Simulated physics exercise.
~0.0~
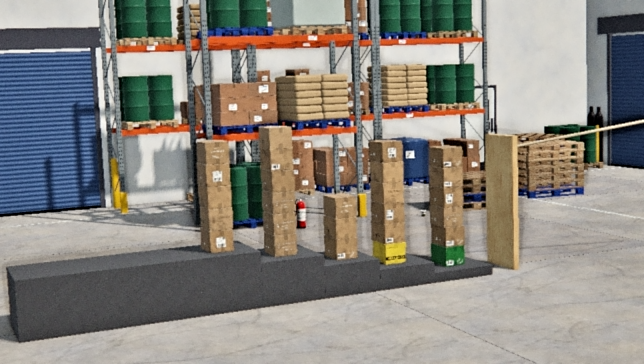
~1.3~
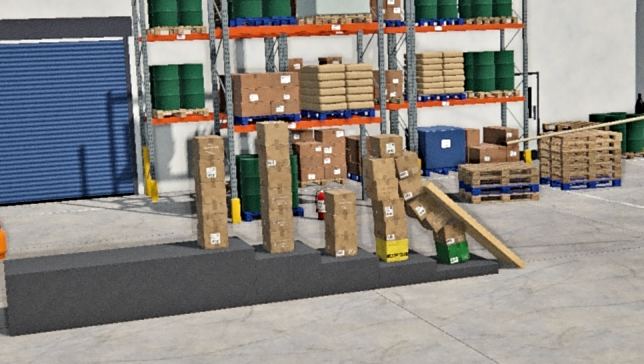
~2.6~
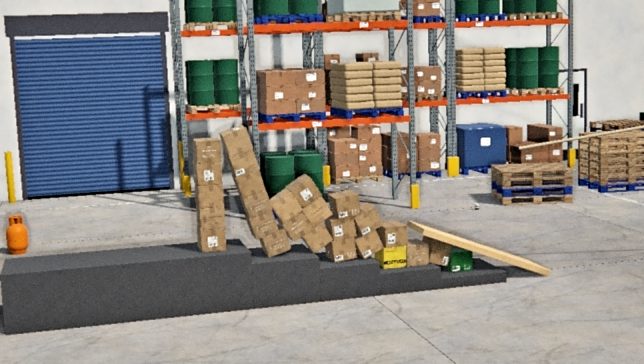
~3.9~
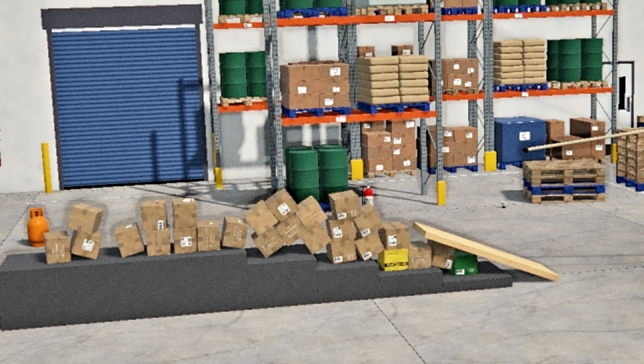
A wooden board at the right end of a row of stacked cartons on dark steps tipped left into the nearest pile, and the stacks toppled one after another up the steps, leaving most cartons tumbled and the board resting on a slant.
